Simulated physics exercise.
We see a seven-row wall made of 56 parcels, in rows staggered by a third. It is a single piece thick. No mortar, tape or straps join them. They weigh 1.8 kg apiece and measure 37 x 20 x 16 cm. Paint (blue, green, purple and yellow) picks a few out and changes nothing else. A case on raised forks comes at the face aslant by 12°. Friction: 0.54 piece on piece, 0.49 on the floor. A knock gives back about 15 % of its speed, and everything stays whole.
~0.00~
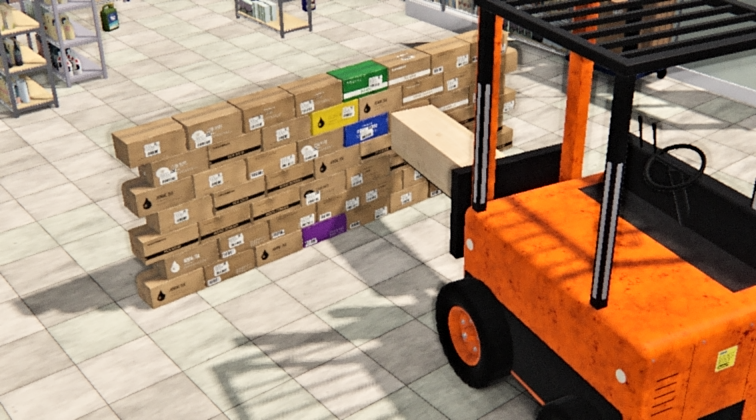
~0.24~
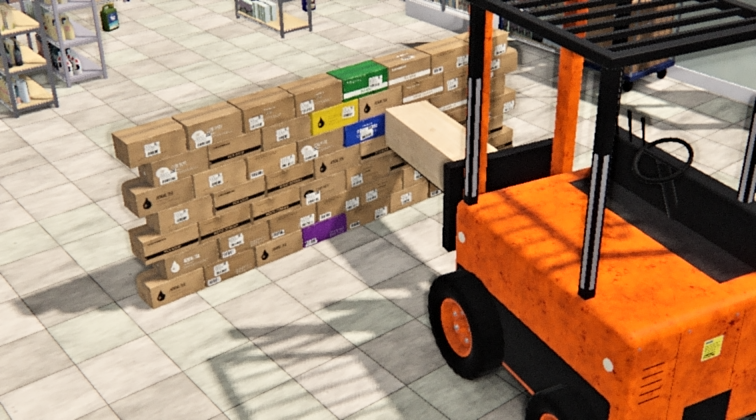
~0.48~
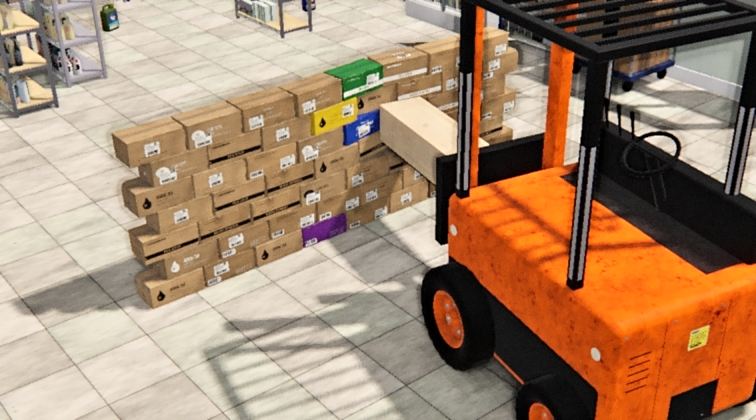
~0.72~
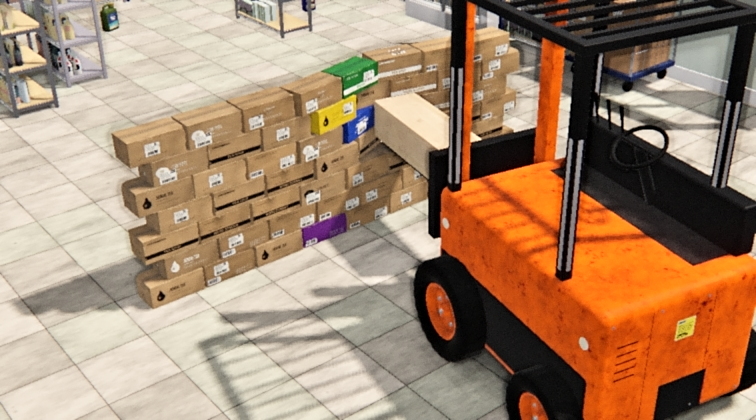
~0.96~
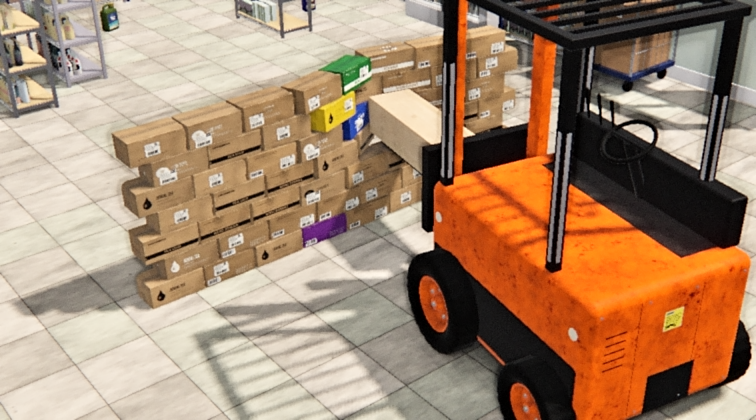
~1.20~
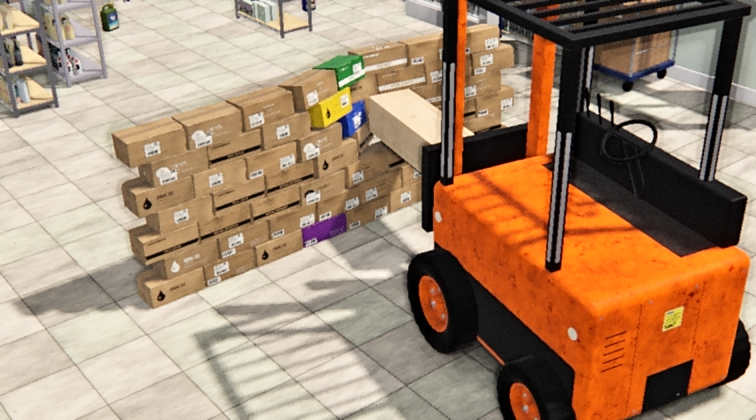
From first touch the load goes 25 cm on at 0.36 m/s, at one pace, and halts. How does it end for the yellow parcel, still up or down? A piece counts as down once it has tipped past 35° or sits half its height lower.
In the end the yellow parcel comes down.
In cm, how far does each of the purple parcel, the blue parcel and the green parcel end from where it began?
About: Purple 0, blue 80, green 200.
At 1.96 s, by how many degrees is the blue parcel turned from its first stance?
Some 110°.
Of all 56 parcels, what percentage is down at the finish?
Near 30 per cent.
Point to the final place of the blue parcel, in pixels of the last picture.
Near (317, 188).
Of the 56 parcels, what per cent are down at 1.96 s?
By then 30 per cent.
By 1.50 s, none of the 56 parcels down, 21 disturbed; yellow parcel tilted 23°; blue parcel tilted 26°.
By 1.74 s, 17 of the 56 parcels down; yellow parcel tilted 51°, 13 cm lower; blue parcel tilted 64°, 13 cm lower.
By 1.96 s, 17 of the 56 parcels down; yellow parcel on its side; green parcel on its side.
By 2.28 s, 17 of the 56 parcels down; yellow parcel on its side; blue parcel on its side.
When it is over (4.0 s), 17 of the 56 parcels down; yellow parcel on its side; blue parcel on its side; green parcel on its side. In pixels of the last frame, middles, yellow parcel near (271, 189), blue parcel near (317, 188).
